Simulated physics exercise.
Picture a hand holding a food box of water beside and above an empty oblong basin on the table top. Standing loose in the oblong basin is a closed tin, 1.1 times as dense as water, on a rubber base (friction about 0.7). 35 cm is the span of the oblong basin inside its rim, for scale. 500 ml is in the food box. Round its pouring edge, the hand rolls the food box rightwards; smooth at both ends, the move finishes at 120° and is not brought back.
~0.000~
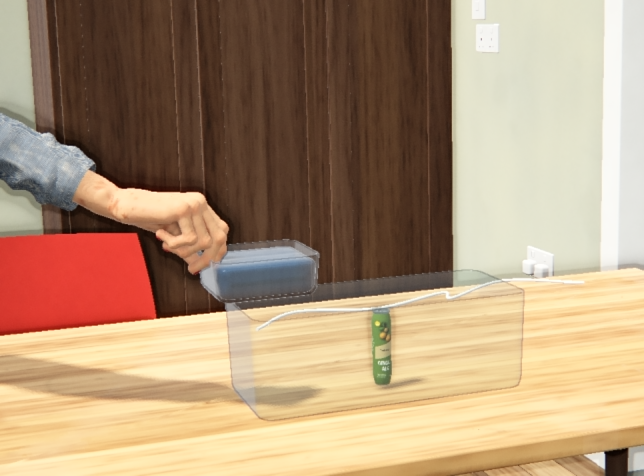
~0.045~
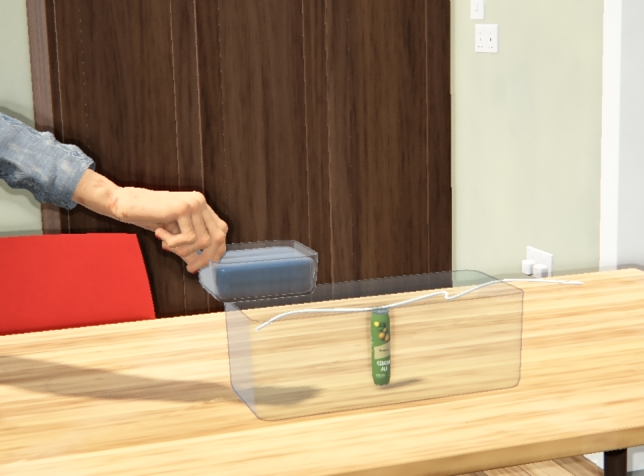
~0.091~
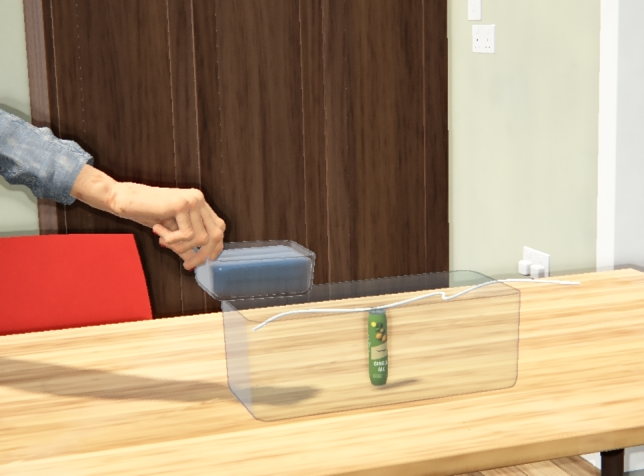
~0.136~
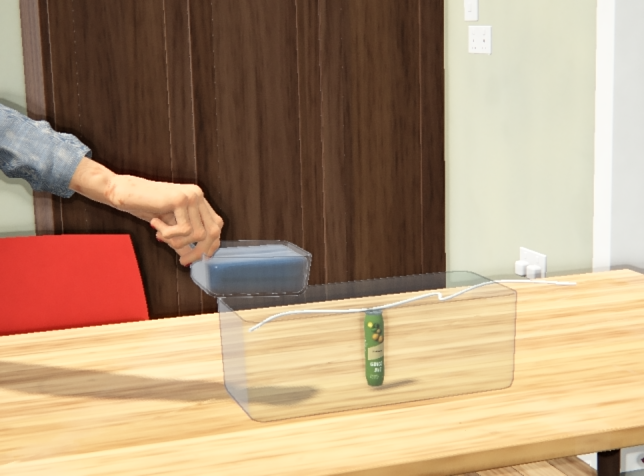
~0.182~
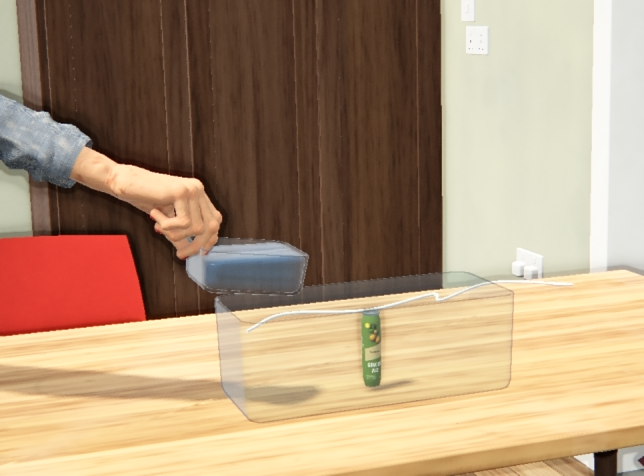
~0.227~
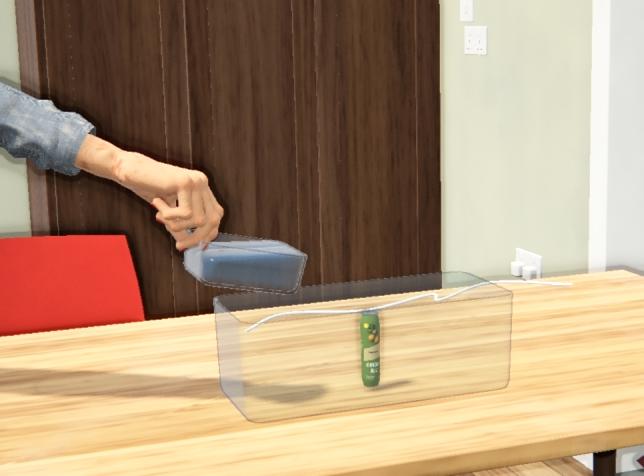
A hand holds a food box of water above a clear basin, slowly tilting it rightwards.
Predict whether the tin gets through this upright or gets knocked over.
Odds are it is tipped over.
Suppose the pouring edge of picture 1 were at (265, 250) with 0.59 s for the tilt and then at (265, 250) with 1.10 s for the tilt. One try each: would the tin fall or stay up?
The tin overturns the first time and stays vertical the second time.
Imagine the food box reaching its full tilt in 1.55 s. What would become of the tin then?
Then it holds its balance.
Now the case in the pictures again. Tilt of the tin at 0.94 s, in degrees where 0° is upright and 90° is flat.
It leans about 90° from upright.
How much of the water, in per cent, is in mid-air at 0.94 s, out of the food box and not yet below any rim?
Roughly 4 per cent.
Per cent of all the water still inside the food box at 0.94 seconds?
1 %.
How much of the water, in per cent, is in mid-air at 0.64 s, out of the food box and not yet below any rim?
Some 42 % is the figure.
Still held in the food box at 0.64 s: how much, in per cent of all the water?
Near 22 in a hundred.
Then, 0.64 s in, the tilt is 75° and 22 per cent is still to pour; the tin stands where it began.
Then, 0.94 s in, the tilt is 114° and 1 per cent is still to pour; the tin lies on its side.
Then, 1.26 s in, the tilt is 120° and 0 per cent is still to pour; the tin lies on its side.
Then, 1.60 s in, the tilt is 120° and 0 per cent is still to pour; the tin lies on its side.
Finally, the tin lies on its side.
